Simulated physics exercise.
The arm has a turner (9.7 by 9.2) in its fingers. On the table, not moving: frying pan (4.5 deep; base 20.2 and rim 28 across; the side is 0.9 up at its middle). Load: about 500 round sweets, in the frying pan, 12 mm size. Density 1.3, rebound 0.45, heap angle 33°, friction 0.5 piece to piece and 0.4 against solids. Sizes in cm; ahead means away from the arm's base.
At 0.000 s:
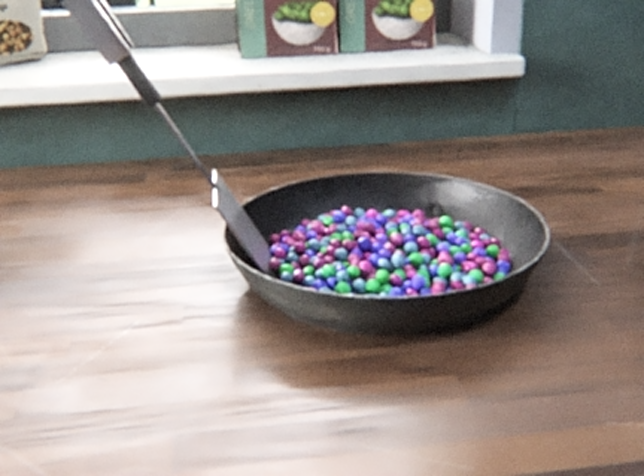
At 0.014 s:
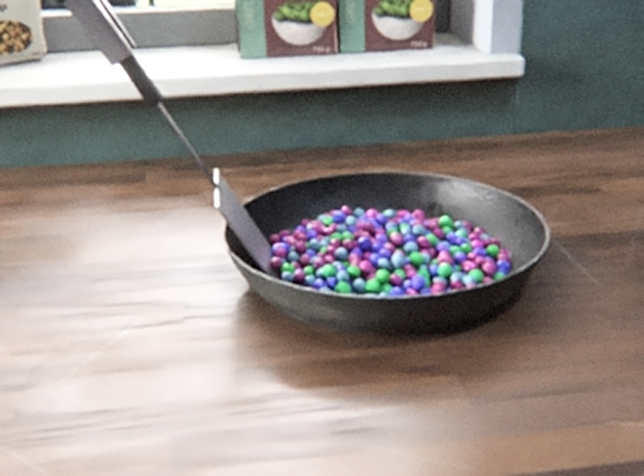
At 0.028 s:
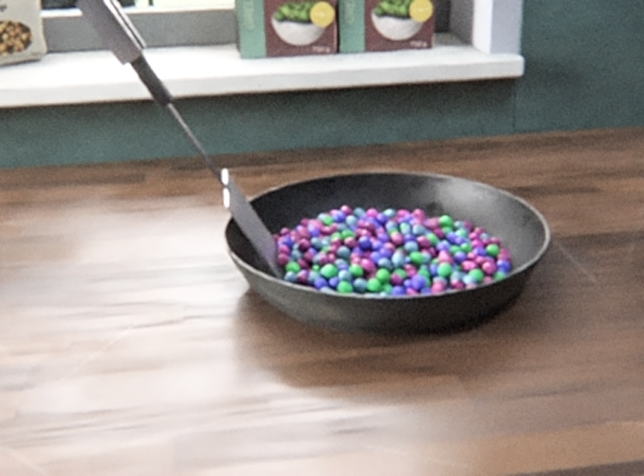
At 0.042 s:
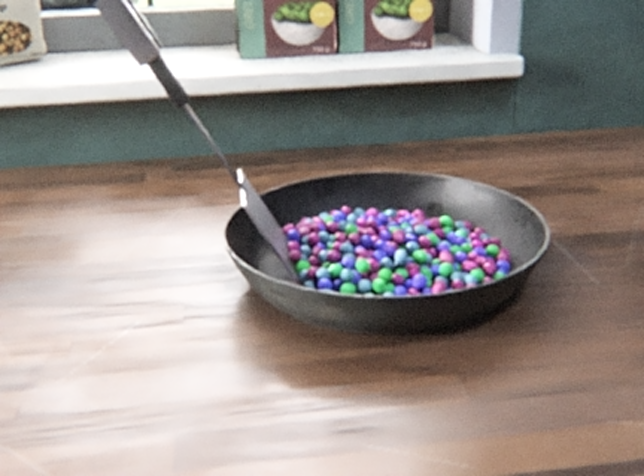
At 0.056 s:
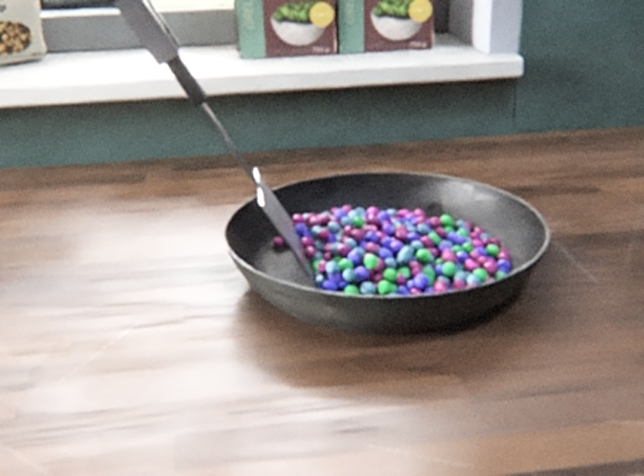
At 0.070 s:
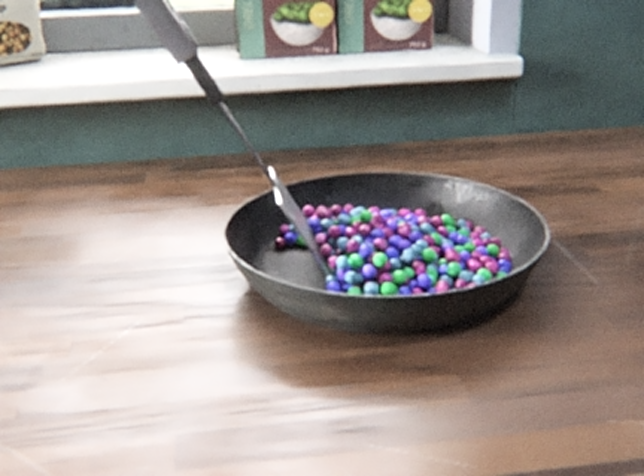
A turner moves right through a frying pan, pushing colourful round sweets away from the left side.
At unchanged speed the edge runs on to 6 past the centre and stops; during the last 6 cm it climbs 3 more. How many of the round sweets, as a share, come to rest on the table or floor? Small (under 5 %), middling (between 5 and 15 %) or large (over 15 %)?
Share on the table or floor: Middling (between 5 and 15 %).
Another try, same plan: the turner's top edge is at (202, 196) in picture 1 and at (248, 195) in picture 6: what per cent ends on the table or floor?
About 5 per cent.
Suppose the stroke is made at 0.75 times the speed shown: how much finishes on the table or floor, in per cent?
About 5 per cent.
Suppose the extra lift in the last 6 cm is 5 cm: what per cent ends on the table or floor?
About 15 per cent.
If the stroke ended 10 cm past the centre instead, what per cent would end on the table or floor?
In that case some 25 per cent.
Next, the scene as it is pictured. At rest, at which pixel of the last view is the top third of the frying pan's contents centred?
Around (482, 230).
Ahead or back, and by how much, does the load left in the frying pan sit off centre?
About 5.0 cm ahead.
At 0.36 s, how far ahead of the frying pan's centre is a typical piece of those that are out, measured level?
About 20 cm.
After 0.10 s, sloping 61°, highest piece 6 above the table; 497 in the frying pan.
After 0.14 s, sloping 61°, highest piece 7 above the table; 497 in the frying pan.
After 0.36 s, sloping 61°, highest piece 6 above the table; 449 in the frying pan, 43 on the table or floor, 5 on the blade or in flight.
After 1.41 s, sloping 61°, highest piece 5 above the table; 449 in the frying pan, 48 on the table or floor.
At rest, 449 in the frying pan, 48 on the table or floor. That is 10 % on the table or floor.
